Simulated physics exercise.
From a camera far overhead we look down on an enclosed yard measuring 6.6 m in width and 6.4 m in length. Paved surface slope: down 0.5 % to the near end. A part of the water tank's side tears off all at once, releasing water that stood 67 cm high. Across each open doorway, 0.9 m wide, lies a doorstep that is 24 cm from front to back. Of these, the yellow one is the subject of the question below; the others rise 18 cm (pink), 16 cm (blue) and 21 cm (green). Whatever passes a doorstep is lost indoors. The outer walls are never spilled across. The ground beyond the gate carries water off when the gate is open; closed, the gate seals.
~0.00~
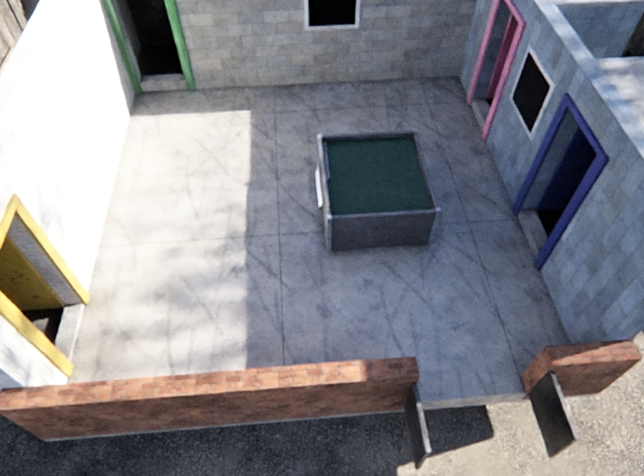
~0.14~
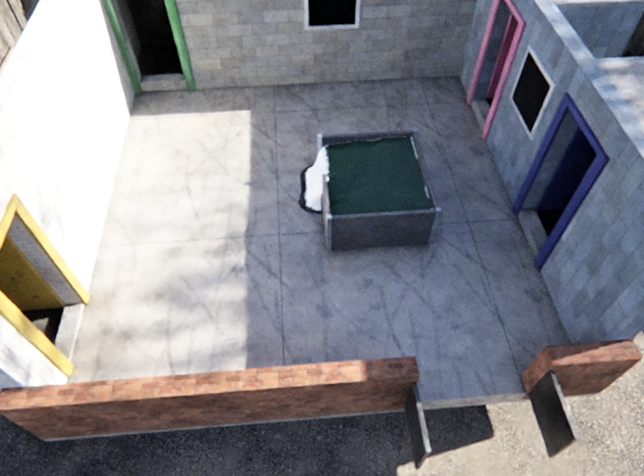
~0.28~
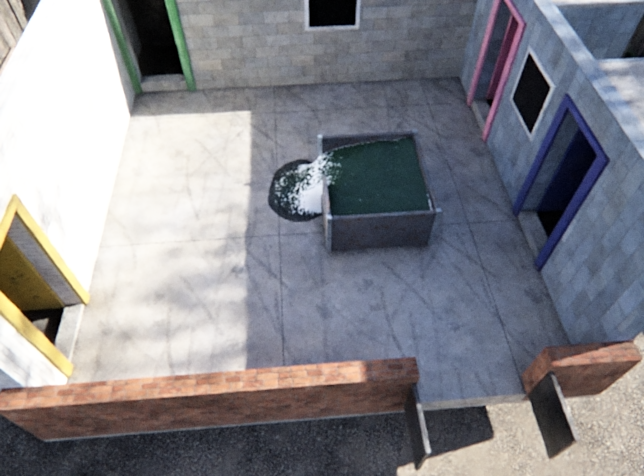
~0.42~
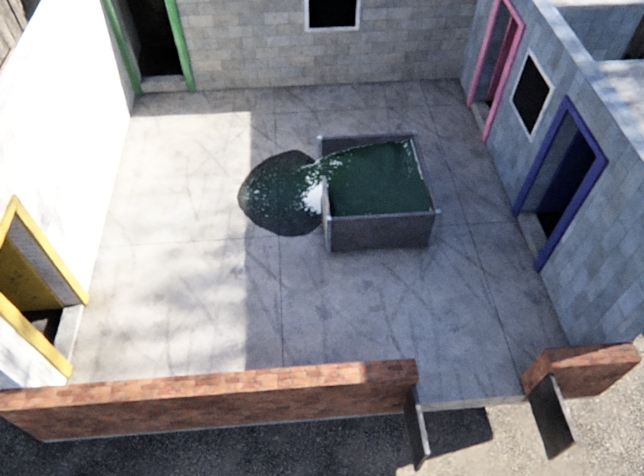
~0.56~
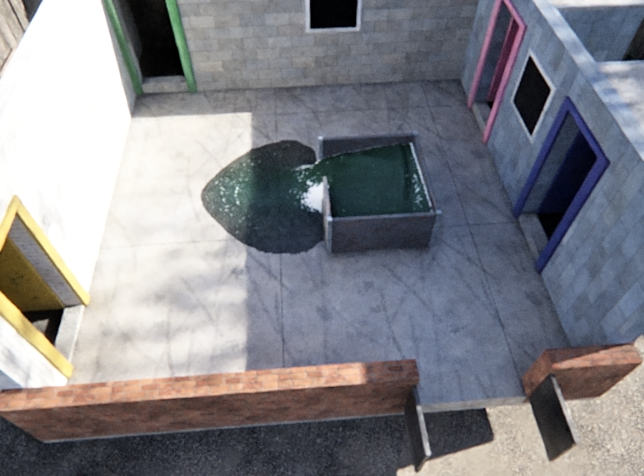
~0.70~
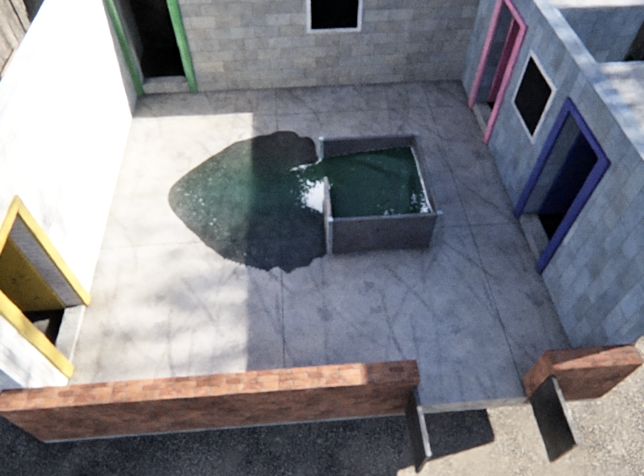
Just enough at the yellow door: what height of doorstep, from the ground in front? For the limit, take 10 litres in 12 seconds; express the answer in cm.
Some 7.5 cm.
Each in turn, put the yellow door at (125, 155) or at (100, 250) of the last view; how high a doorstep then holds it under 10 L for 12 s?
About 16 and 15 cm.
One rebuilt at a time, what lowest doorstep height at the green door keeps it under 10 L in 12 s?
Door green, min height approx. 18 cm.
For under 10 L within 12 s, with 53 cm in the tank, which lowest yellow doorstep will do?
Some 5.5 cm.
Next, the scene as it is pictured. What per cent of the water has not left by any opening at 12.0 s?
I'd say near 96 per cent is still there.
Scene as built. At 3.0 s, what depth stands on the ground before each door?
Depths in cm: Yellow 9, pink 0, blue 0, green 21.
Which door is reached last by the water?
Answer: Blue.
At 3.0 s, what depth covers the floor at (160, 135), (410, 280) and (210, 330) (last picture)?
The three readings, in order, are 9, 0 and 1 cm.
After 1.4 s water covers 30 % of the floor, deepest (34 cm) near (318, 185); it has not reached the yellow door.
After 3.0 s water covers 40 % of the floor, deepest (23 cm) near (60, 413); 9 cm at the yellow door, 4 litres in over its 6 cm doorstep.
After 12.0 s water covers 100 % of the floor, deepest (8 cm) near (564, 348); 6 cm at the yellow door, 25 litres in over its 6 cm doorstep.
At the yellow door as built, the water arrived by 2.0 s and peaked near 10 cm at 2.6 s.
With a doorstep of 6.5 cm, 19 litres would have come in within the 12 s; with 8.5 cm, 5 litres. So under 10 litres takes about 7.5 cm.
